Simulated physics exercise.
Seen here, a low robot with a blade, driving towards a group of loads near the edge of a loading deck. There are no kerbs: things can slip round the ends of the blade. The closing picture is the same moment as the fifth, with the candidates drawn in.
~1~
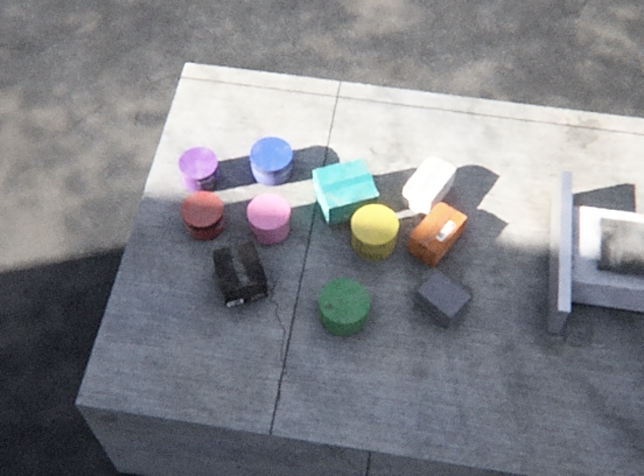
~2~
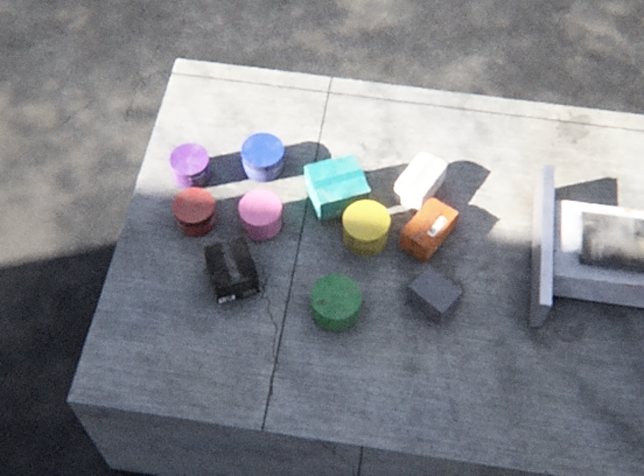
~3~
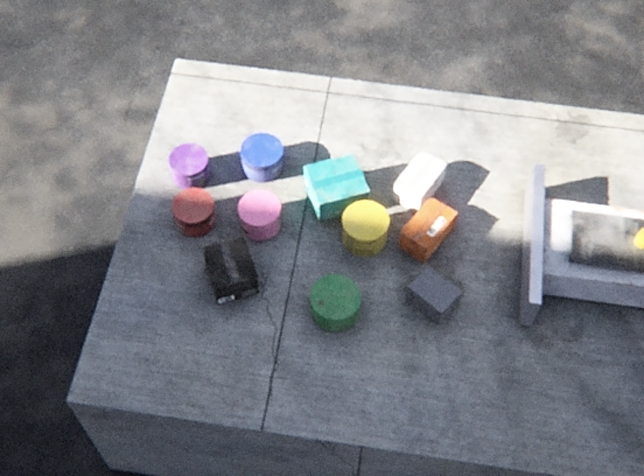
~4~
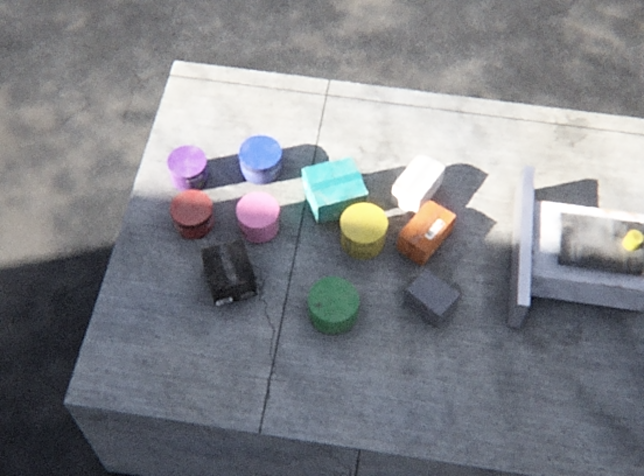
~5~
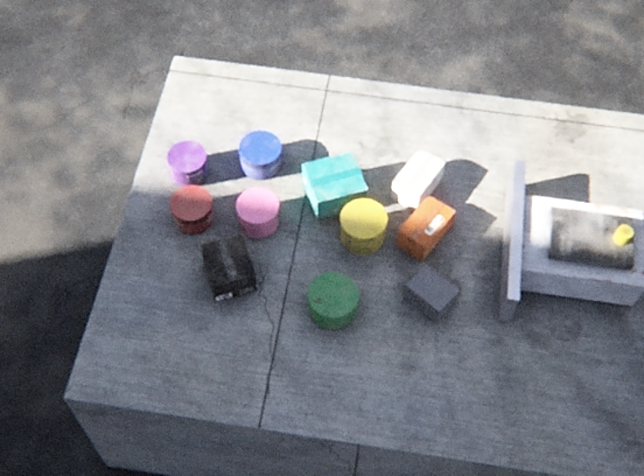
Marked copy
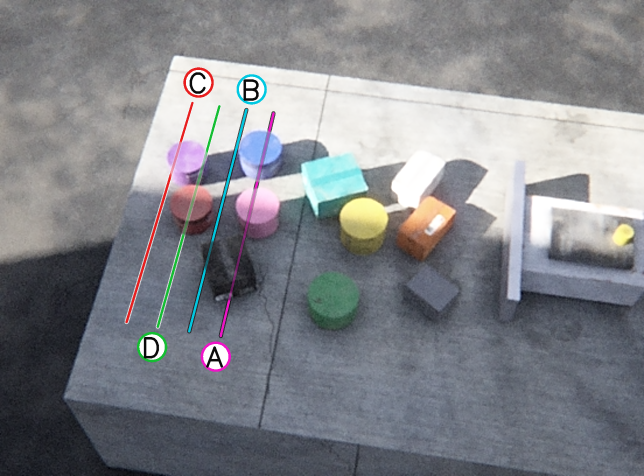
In this clip, a low grey robot with a front blade moves slowly leftward across a concrete deck towards a cluster of colourful round containers and boxes, which stay in place while the view shifts slightly early on.
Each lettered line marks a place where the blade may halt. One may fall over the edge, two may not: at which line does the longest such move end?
At A, and not beyond.
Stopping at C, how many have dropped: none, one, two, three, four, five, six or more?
In all, six or more.
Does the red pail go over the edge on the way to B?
Yes.
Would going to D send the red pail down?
Yes.
On the marked copy, A at (249, 216); B at (220, 212); C at (162, 204); D at (191, 208).
Taking A. A third of the way, robot (487, 223); white box (398, 179); grey crate (377, 289).
Two thirds of the way, robot (390, 209); red pail (180, 209); blue pail (228, 151).
When it is over, robot (317, 199); red pail (122, 215); purple pail (151, 159); none fallen.
As for the rest, B drops three; C drops six; D drops three.
